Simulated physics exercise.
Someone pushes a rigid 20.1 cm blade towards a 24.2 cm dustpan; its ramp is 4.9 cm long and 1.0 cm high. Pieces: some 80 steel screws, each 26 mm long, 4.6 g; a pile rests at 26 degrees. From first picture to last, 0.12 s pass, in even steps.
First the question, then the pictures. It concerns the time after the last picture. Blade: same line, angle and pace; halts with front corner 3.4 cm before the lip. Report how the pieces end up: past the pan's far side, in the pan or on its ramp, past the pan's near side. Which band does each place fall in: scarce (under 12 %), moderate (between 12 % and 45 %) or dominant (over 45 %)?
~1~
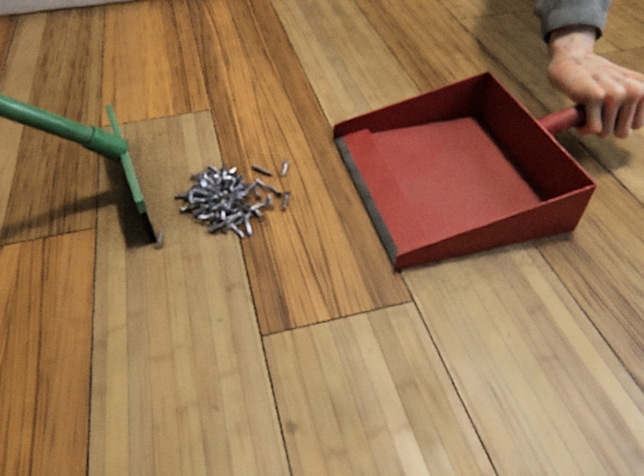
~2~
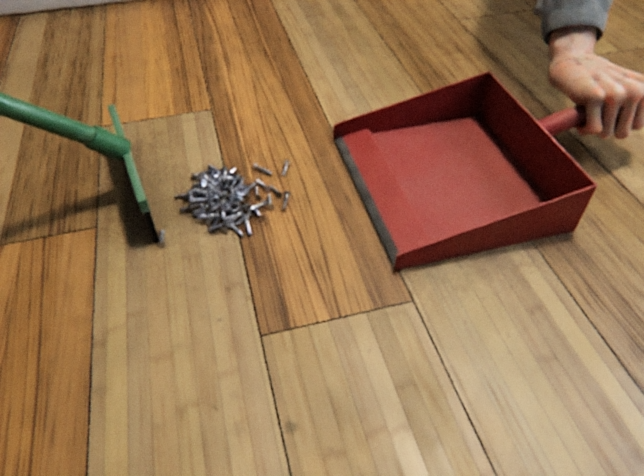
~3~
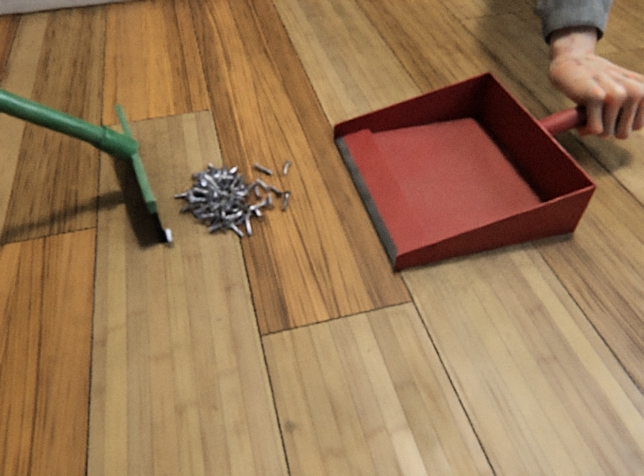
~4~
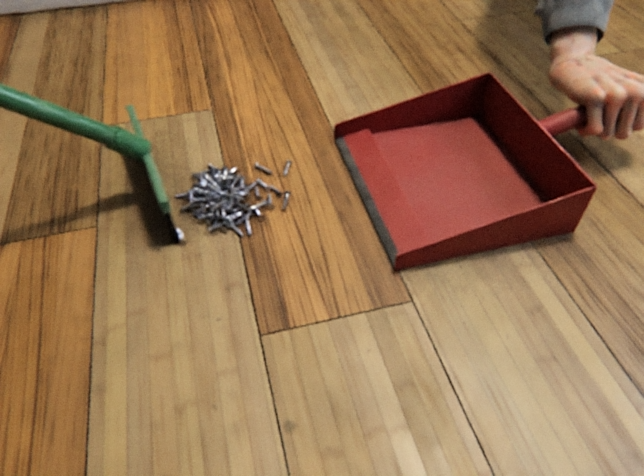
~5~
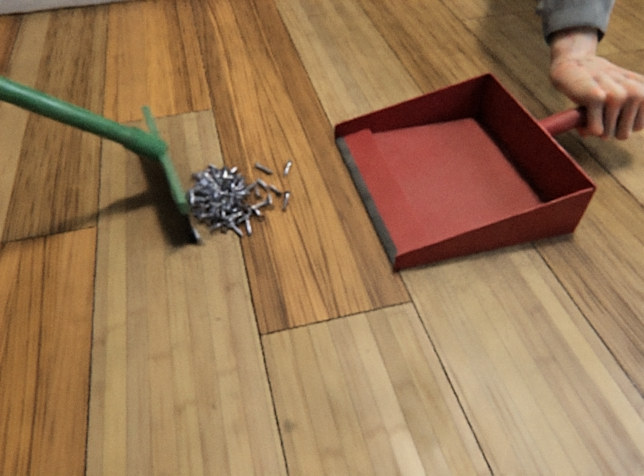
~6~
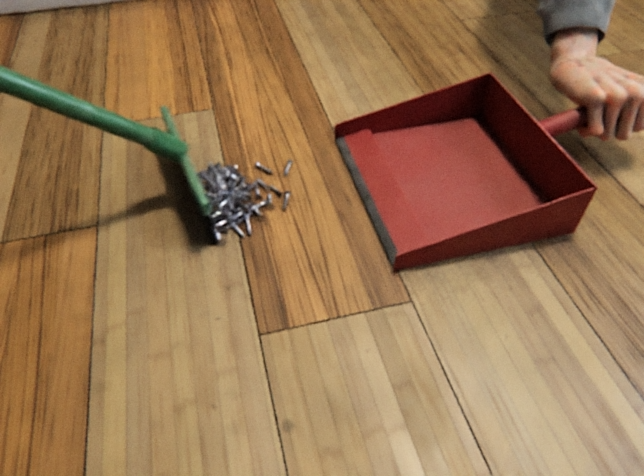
Far side: Small. Pan: Moderate. Near side: Small.
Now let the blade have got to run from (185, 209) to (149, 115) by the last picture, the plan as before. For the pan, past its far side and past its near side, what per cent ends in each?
That ends as pan 10, far 5, and near 0.
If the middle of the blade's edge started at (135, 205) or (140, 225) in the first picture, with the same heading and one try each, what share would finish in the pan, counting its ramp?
First try about 25 per cent, second about 25 per cent.
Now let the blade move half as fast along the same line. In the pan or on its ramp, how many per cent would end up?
Share: Close to 5 %.
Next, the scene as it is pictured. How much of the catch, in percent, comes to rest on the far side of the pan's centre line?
Roughly 60 percent.
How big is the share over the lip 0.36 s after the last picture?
I'd put it near 35 per cent at that point.
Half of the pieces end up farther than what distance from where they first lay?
That distance is close to 16 cm.
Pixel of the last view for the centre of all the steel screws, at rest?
I'd say roughly (354, 182).
Then, 0.09 s after the last picture, middle of the blade 12 cm from the lip; 0 % over the lip, far side 0 %, near side 0 %.
Then, 0.16 s after the last picture, middle of the blade 6 cm from the lip; 0 % over the lip, far side 0 %, near side 0 %.
Then, 0.36 s after the last picture, middle of the blade 5 cm from the lip; 35 % over the lip, far side 5 %, near side 0 %.
In the end, far side 5 %, pan 35 %, near side 0 %, in front of the lip or behind the blade 60 %.
